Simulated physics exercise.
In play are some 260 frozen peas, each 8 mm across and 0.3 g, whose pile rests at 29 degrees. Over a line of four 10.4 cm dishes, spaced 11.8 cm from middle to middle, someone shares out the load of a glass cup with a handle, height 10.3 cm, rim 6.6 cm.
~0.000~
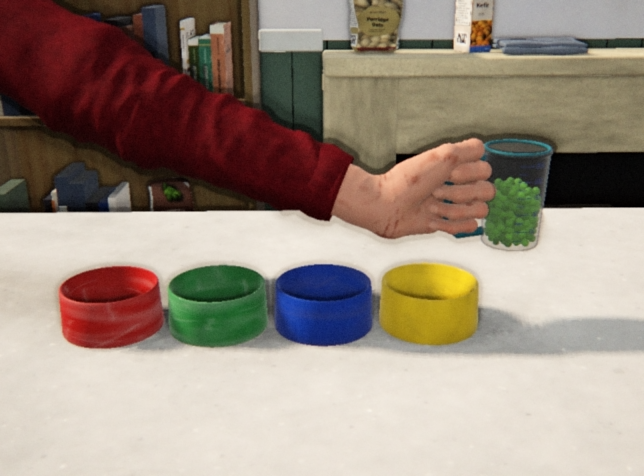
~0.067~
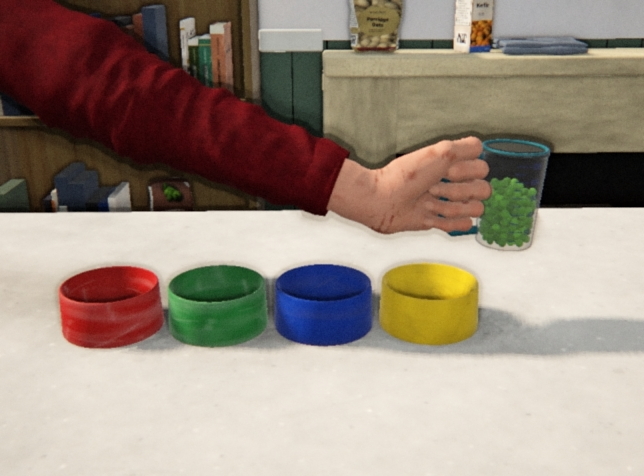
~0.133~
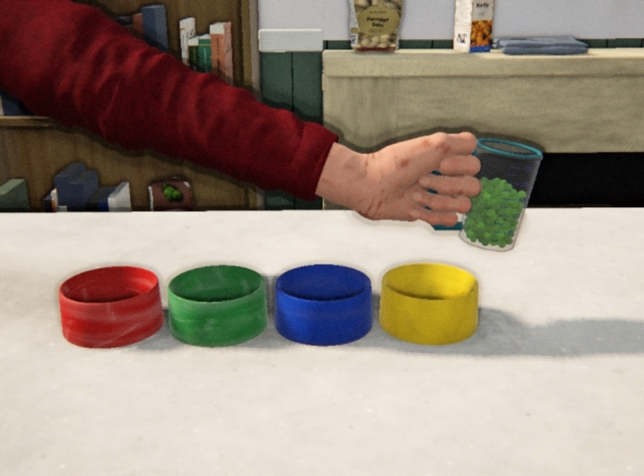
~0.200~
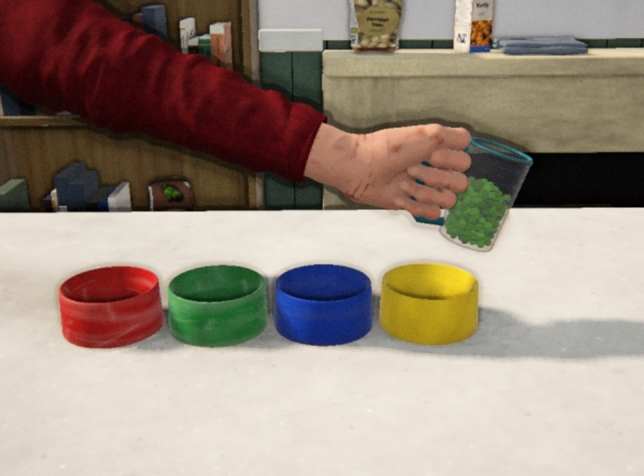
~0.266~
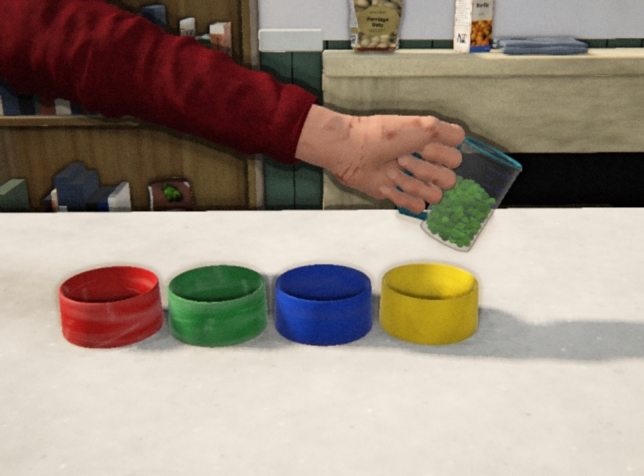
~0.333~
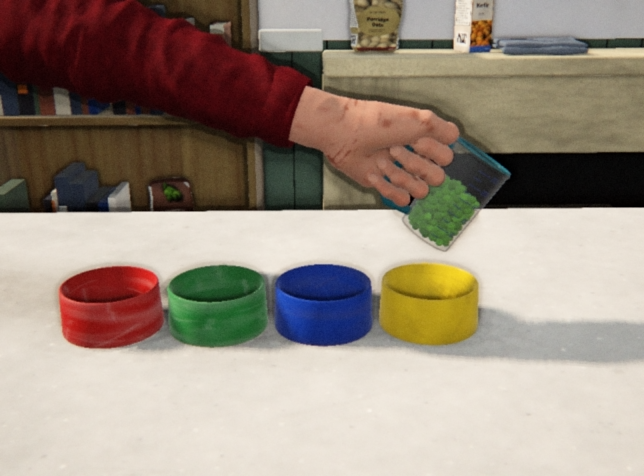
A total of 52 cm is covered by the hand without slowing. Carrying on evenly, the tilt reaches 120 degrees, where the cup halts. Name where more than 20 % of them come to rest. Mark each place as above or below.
Marks: Red dish below, blue dish above, green dish below, yellow dish below, counter below.
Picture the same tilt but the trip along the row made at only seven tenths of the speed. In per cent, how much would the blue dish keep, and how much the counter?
Blue 10; counter 20.
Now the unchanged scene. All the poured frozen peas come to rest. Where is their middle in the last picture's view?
Roughly pixel (323, 310).
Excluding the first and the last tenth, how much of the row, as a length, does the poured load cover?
The stretch is around 7 cm long.
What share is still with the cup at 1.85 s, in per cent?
About 0 %.
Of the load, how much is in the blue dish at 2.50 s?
I'd say around 95 per cent.
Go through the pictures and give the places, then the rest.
In the first picture, cup at (513, 195), tilt 0 degrees, lip at (549, 148), moved 0.0 cm; middle of the pieces at (509, 214); yellow dish at (430, 281); blue dish at (323, 282); green dish at (217, 283); red dish at (109, 285).
In the second picture, cup at (509, 196), tilt 2 degrees, lip at (547, 149), moved 0.4 cm; middle of the pieces at (504, 214).
In the third picture, cup at (497, 196), tilt 9 degrees, lip at (539, 153), moved 1.7 cm; middle of the pieces at (490, 214).
In the fourth picture, cup at (482, 196), tilt 17 degrees, lip at (530, 159), moved 3.3 cm; middle of the pieces at (473, 213).
In the fifth picture, cup at (468, 196), tilt 25 degrees, lip at (519, 166), moved 4.8 cm; middle of the pieces at (456, 212).
In the sixth picture, cup at (453, 196), tilt 34 degrees, lip at (508, 173), moved 6.4 cm; middle of the pieces at (440, 210); yellow dish at (430, 281); blue dish at (323, 282); green dish at (217, 283); red dish at (109, 285). The cup turns about 125 degrees a second and travels 23 cm a second.
After 1.24 s, tilt 120 degrees; cup holds 25 %, blue 70 %.
Then, at 1.85 s, tilt 120 degrees; cup holds 0 %, blue 95 %.
After 2.50 s, tilt 120 degrees; cup holds 0 %, blue 95 %.
At rest (2.8 s), red 0 %, blue 95 %, green 0 %, yellow 0 %, counter 5 %.
